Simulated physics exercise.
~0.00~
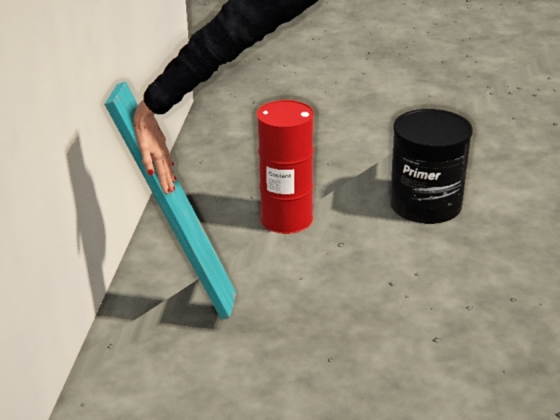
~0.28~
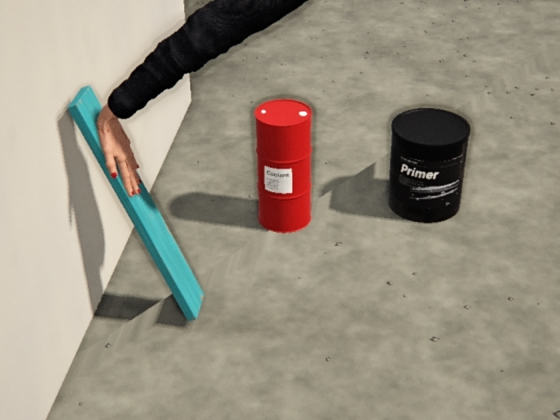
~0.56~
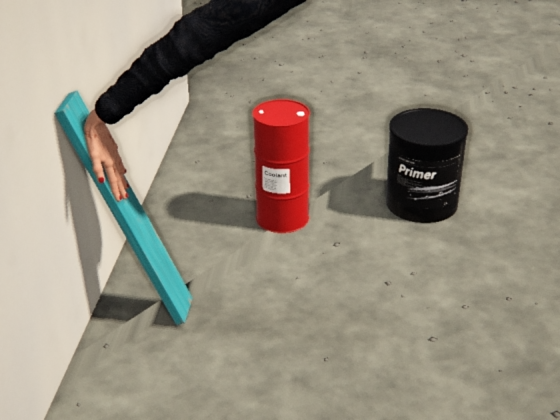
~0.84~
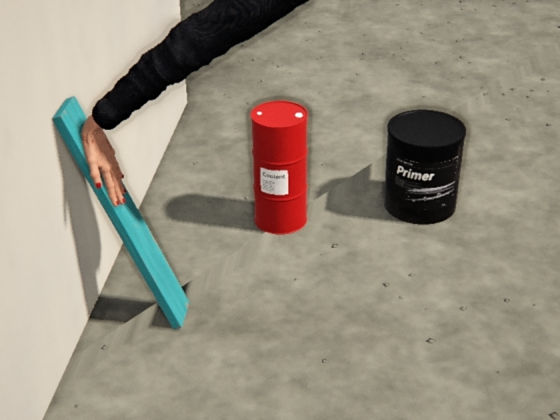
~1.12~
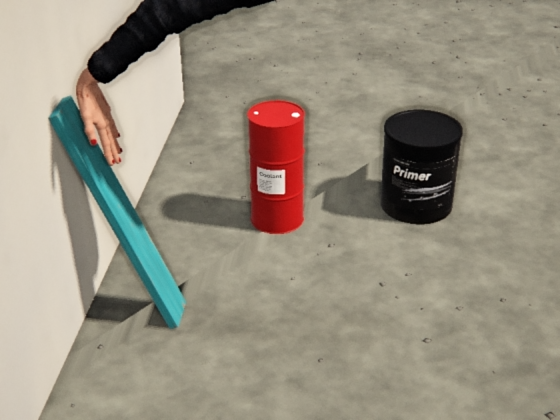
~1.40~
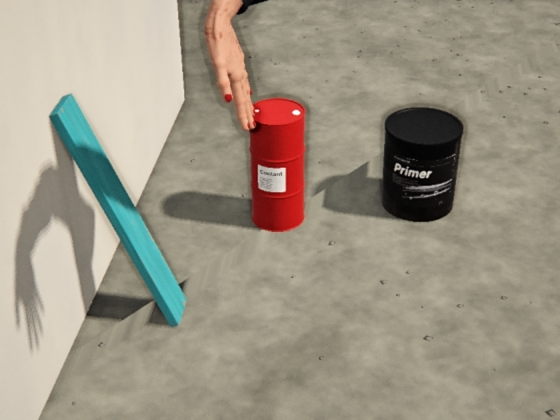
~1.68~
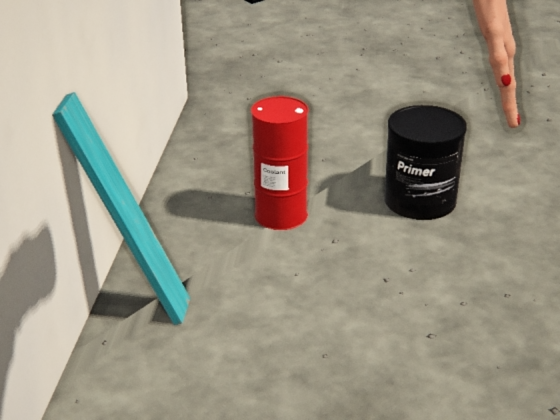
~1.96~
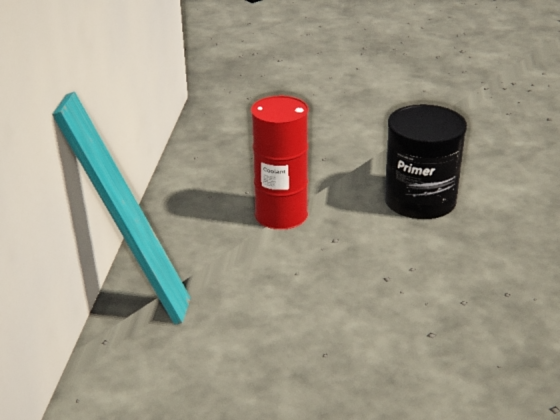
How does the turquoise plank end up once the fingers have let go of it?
It stays leaning against the wall, with its foot still in the same place on the floor.
